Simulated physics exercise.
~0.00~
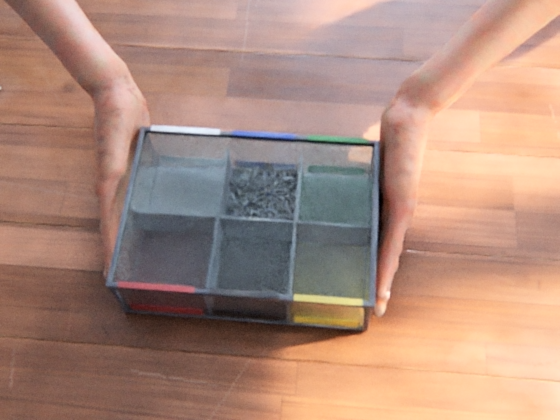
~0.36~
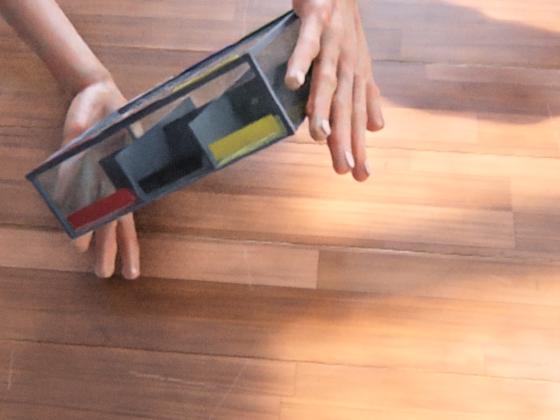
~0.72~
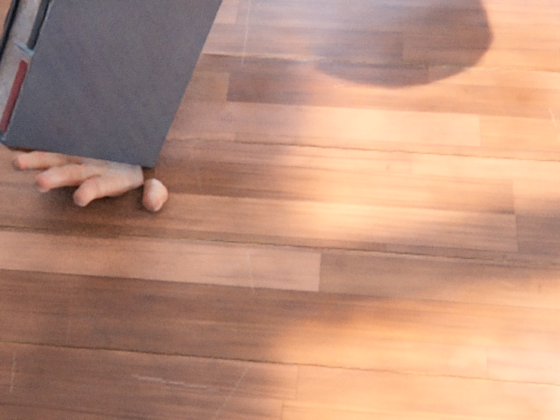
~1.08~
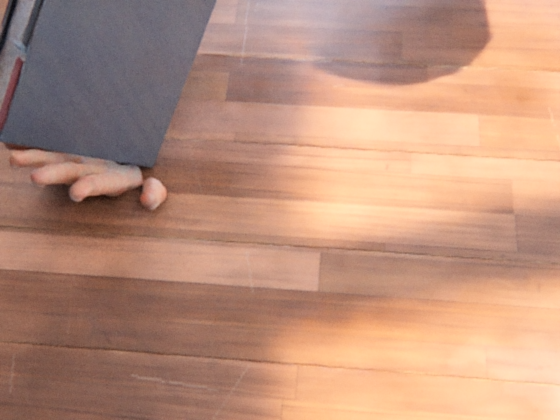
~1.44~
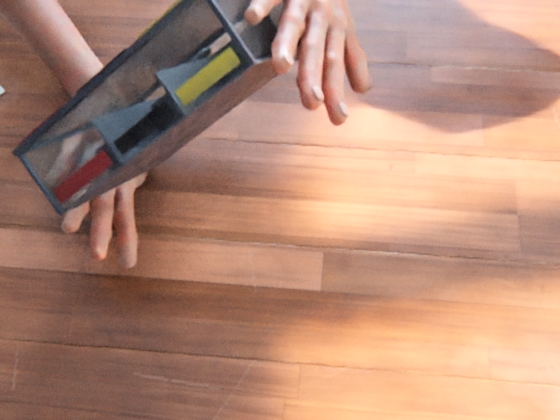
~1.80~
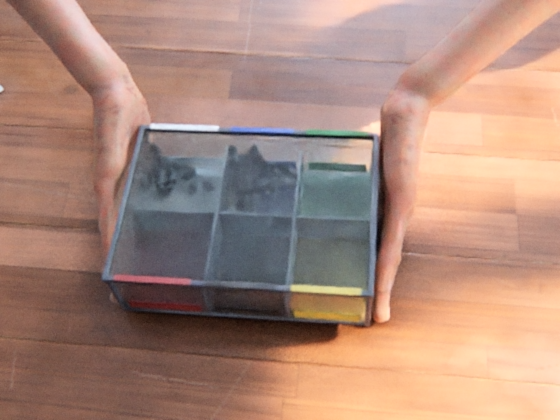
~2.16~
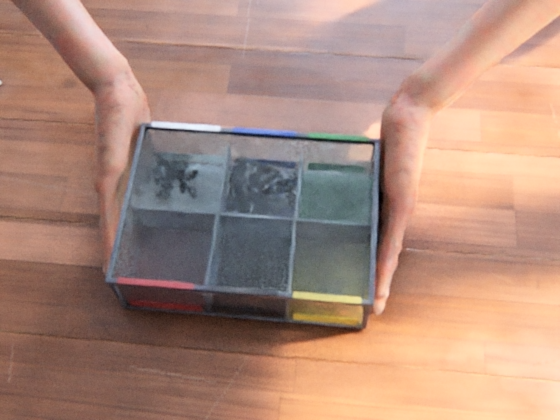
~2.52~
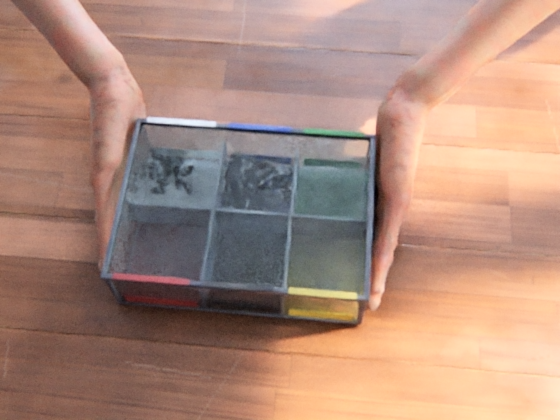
In this clip, two hands hold a lidded six-compartment box with dark pieces in the blue-marked section, tip it steeply up toward the left, pause, then lower it back onto the wooden surface, where most pieces remain in the blue-marked section and some lie in the white-marked one.
